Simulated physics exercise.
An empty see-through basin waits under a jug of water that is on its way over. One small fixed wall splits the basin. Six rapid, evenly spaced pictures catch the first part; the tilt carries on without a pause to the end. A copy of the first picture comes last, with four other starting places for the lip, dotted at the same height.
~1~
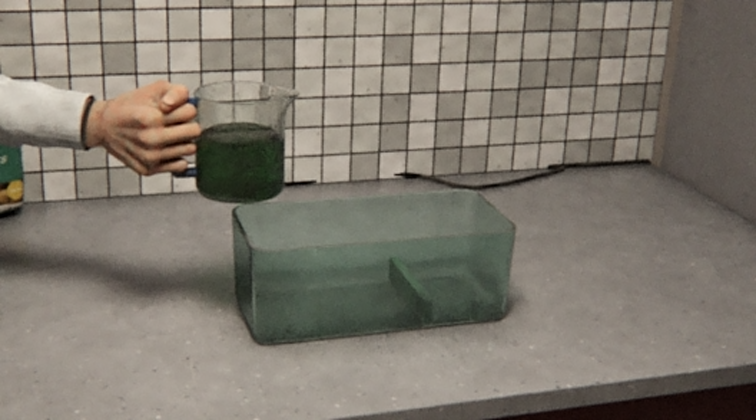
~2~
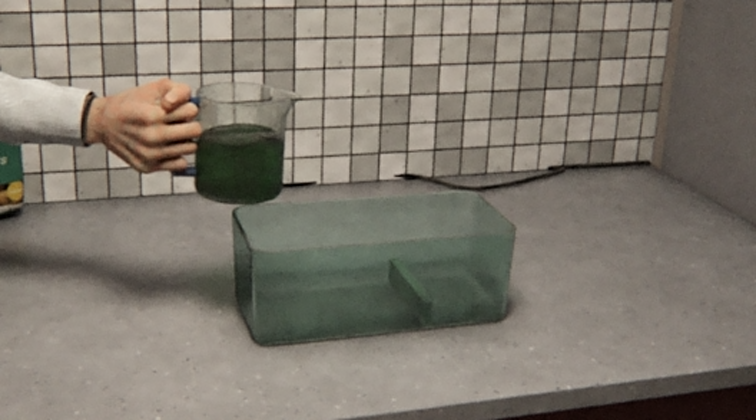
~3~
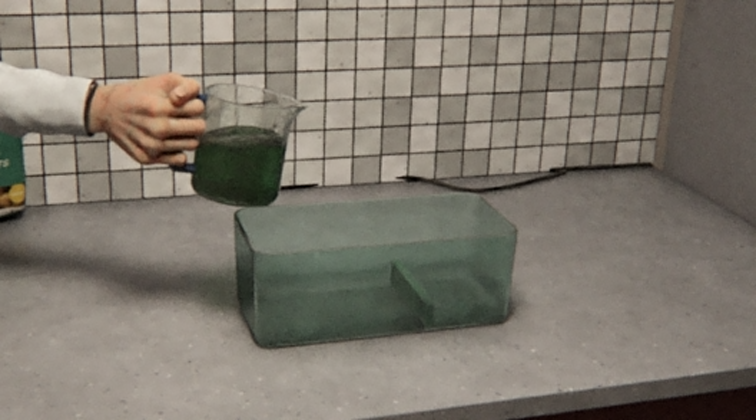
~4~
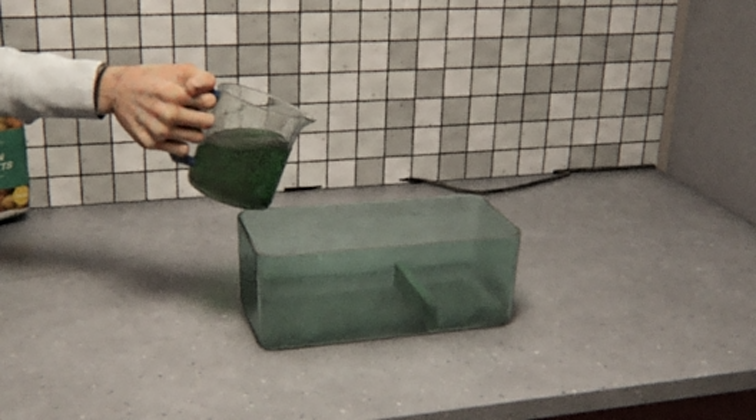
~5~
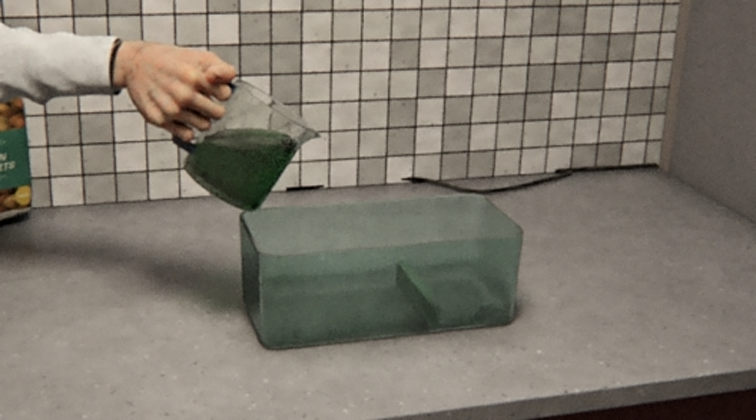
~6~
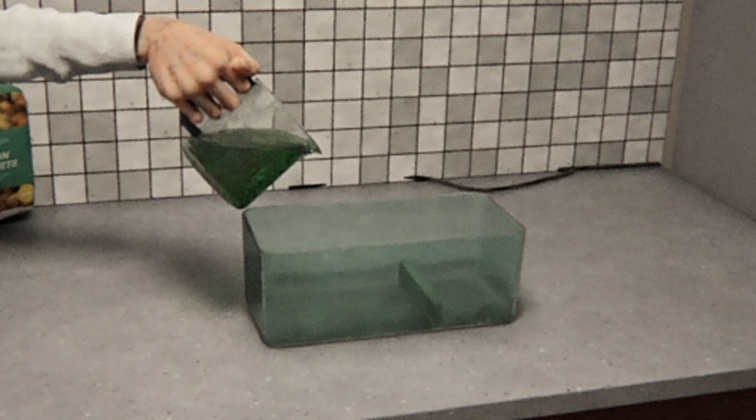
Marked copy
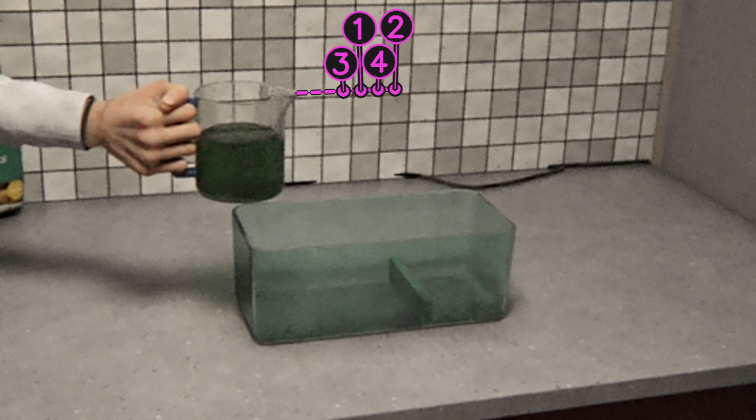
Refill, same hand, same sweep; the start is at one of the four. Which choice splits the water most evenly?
Spot 4.
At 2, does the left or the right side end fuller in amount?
The right one.
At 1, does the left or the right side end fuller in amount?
The left side.
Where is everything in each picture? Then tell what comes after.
The first frame shows upright, lip at (297, 93); basin from (253, 342) to (504, 315); top of the wall at (410, 277); nothing has left yet.
The second frame shows tipped about 2°, lip at (299, 96); nothing has left yet.
The third frame shows tipped about 9°, lip at (306, 105); nothing has left yet.
The fourth frame shows tipped about 20°, lip at (314, 119); nothing has left yet.
The fifth frame shows tipped about 33°, lip at (320, 135); nothing has left yet.
The sixth frame shows tipped about 49°, lip at (321, 152); nothing has left yet.
In magenta, 1 at (360, 90); 2 at (395, 89); 3 at (343, 91); 4 at (378, 89).
If 1 is chosen, about 85 % ends left of the wall and 15 % right of it.
If 2 is chosen, about 23 % ends left of the wall and 76 % right of it.
If 3 is chosen, about 92 % ends left of the wall and 7 % right of it.
If 4 is chosen, about 49 % ends left of the wall and 51 % right of it.
